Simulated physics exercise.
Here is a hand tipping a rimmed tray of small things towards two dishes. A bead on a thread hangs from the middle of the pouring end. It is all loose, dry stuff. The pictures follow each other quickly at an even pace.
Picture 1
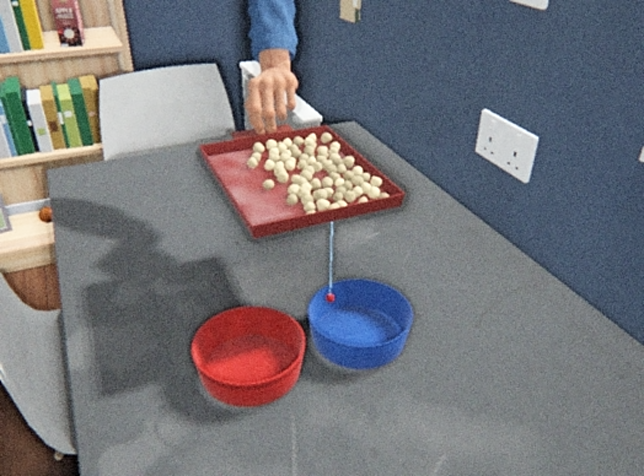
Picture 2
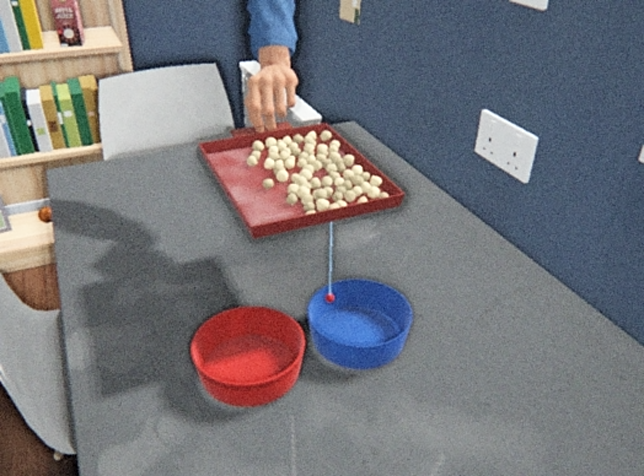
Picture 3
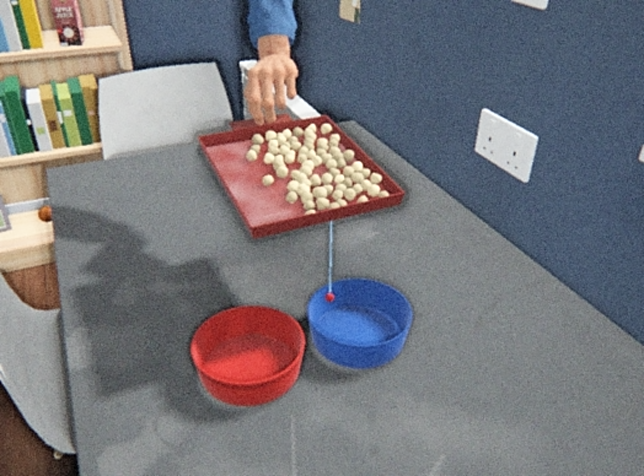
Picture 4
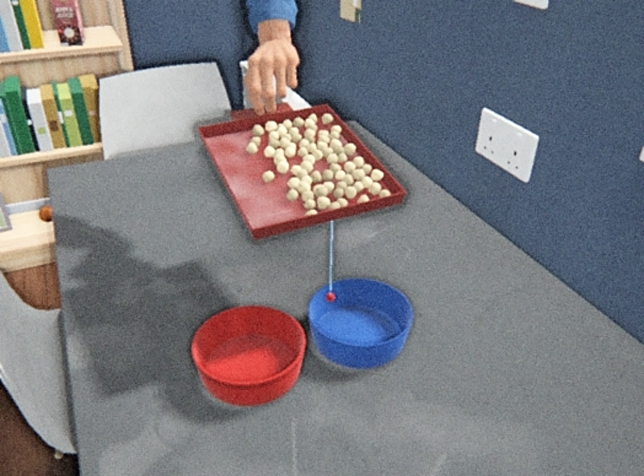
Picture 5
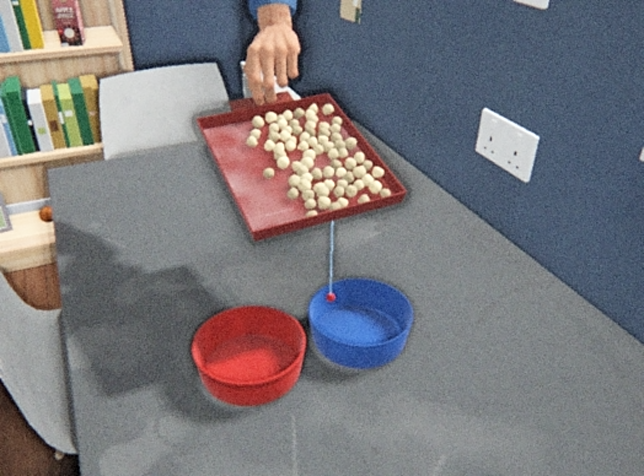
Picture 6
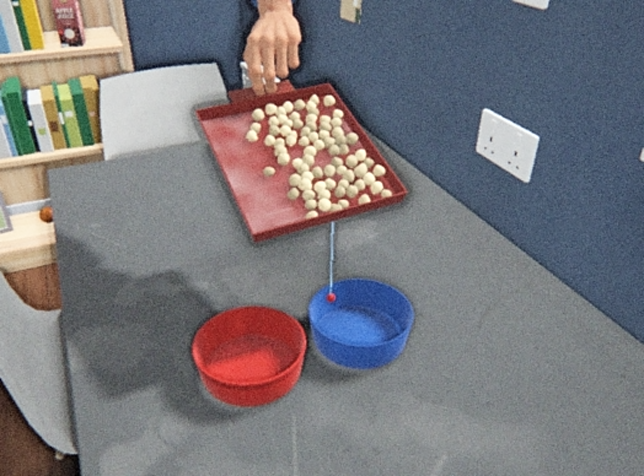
A hand gradually raising the back of a red tray of round pale nuts above a red dish and a blue dish.
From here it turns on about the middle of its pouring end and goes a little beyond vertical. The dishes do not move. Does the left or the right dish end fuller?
The left-hand dish gets more.
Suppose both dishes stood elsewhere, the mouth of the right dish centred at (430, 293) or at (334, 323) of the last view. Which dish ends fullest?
At the first place left, at the second the right dish.
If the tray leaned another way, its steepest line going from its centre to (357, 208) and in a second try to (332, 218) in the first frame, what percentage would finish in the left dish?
Near 0 % and 10 %.
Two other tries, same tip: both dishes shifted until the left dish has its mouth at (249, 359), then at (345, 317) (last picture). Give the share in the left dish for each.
Near 40 % and 30 %.
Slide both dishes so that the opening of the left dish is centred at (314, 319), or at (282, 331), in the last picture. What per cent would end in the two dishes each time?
Roughly 50 per cent, and 60 per cent.
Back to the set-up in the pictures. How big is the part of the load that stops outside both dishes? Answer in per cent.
Near 40 %.
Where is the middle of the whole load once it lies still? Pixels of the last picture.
Near (293, 369).
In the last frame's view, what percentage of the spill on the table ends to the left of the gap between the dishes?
Some 20 per cent.
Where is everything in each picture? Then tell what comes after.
Corners of the pouring end at (253, 224) and (401, 193), level; middle of the load at (309, 172), macadamia nuts; left dish at (268, 392); right dish at (384, 355); bead on its thread at (330, 298), in the first frame.
Corners of the pouring end at (253, 225) and (401, 193), level; middle of the load at (308, 170), in the second frame.
Corners of the pouring end at (253, 225) and (401, 192), tipped barely, lowest at the left corner; middle of the load at (308, 166), in the third frame.
Corners of the pouring end at (254, 227) and (402, 191), tipped a little, lowest at the left corner; middle of the load at (309, 161), in the fourth frame.
Corners of the pouring end at (254, 229) and (403, 191), tipped a little, lowest at the left corner; middle of the load at (309, 156), in the fifth frame.
Corners of the pouring end at (255, 232) and (404, 191), tipped clearly, lowest at the left corner; middle of the load at (310, 152); left dish at (269, 392); right dish at (385, 355), in the sixth frame.
Soon, tray tipped steeply; all on the tray.
A while on, tray tipped right over; nearly all on the tray; a stray few in the left dish.
Towards the end, tray tipped past a quarter turn; about a third in the left dish; about a quarter in the right dish; about a third outside both; a stray few in the air.
Finally, tray tipped past a quarter turn; about a third in the left dish; about a quarter in the right dish; about a third outside both; a stray few in the air.
